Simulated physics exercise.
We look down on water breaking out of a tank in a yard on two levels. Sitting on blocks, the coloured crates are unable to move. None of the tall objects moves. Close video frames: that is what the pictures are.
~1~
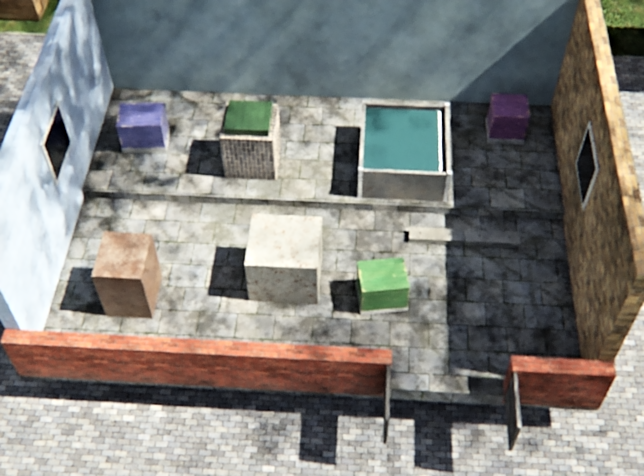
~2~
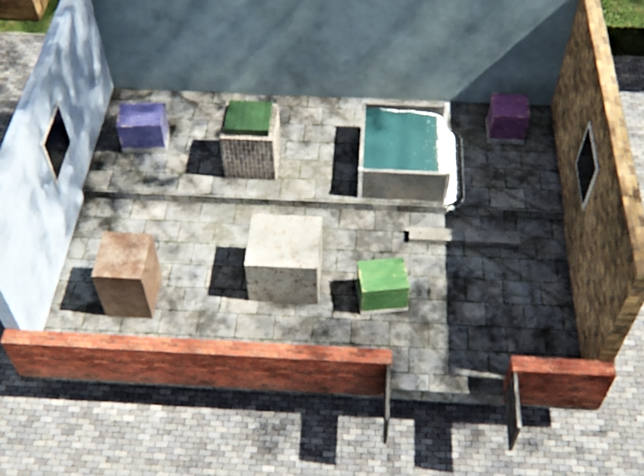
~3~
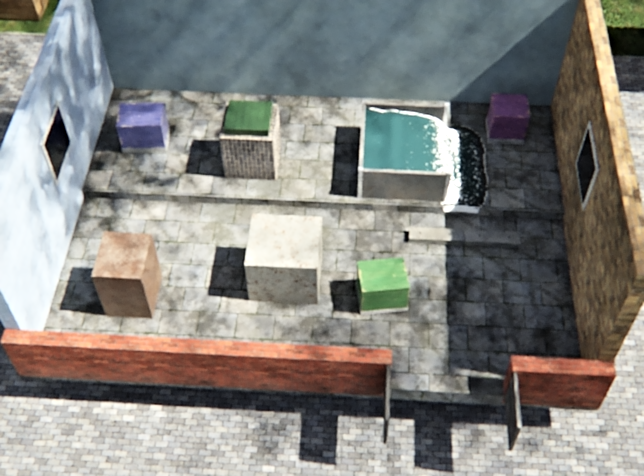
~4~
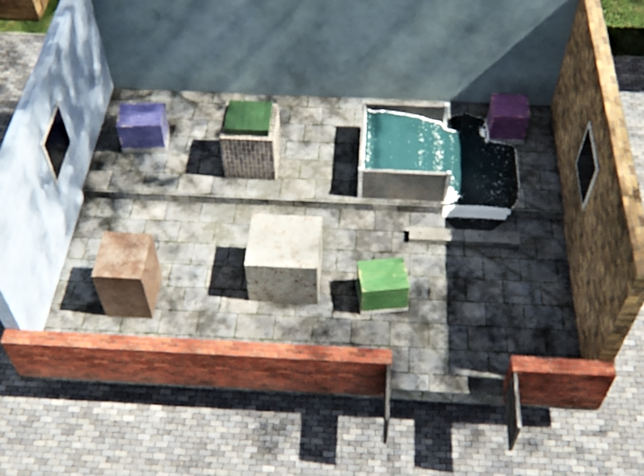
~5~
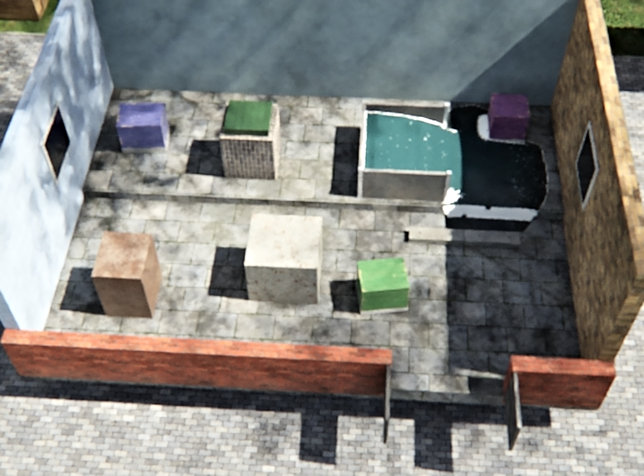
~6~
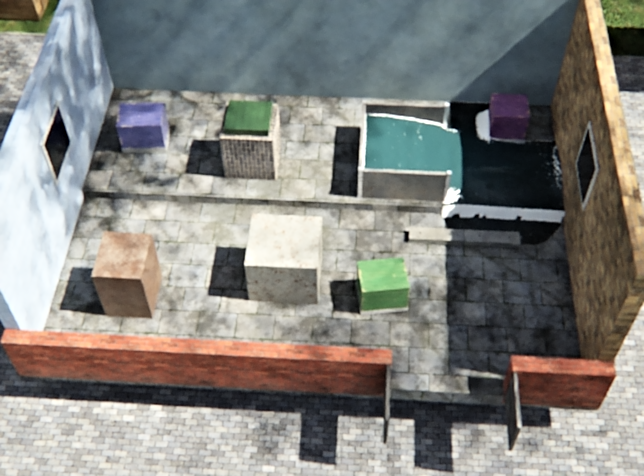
We see a walled yard with coloured crates and an open tank of still water, then water breaks out of the tank's right side and spreads rightward across the paving, passing around the purple crate toward the right wall.
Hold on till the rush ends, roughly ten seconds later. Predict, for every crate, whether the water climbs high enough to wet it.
My prediction: The blue crate remains dry; the purple crate gets wetted; the green crate remains dry.
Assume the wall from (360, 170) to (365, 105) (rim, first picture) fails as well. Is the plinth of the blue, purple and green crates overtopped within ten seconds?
Result: Blue crate is swamped; purple crate is not reached; green crate is not reached.
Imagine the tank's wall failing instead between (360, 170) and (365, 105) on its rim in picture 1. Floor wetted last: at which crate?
That would be the purple one.
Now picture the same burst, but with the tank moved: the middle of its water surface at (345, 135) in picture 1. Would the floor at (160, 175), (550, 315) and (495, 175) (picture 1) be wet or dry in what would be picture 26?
First unwetted; next drenched; last drenched.
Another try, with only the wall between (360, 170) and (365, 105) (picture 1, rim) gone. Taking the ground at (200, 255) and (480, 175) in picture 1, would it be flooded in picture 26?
Inundated, then untouched.
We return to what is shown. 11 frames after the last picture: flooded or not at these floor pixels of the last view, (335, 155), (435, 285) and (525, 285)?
In that order: Not flooded, clear, covered.
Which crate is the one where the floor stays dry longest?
I'd name the crate marked blue.
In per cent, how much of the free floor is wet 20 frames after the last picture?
About 35 per cent.
A moment on, water covers 15 % of the floor; the blue crate not reached, the purple crate water round its plinth, the green crate not reached.
Next, water covers 25 % of the floor; the blue crate not reached, the purple crate water round its plinth, the green crate not reached.
Then, water covers 35 % of the floor; the blue crate not reached, the purple crate water round its plinth, the green crate water round its plinth.
Later, water covers 55 % of the floor; the blue crate water round its plinth, the purple crate water round its plinth, the green crate water round its plinth.
In the end, water covers 85 % of the floor; the blue crate stayed above the water, the purple crate was topped, the green crate stayed above the water.
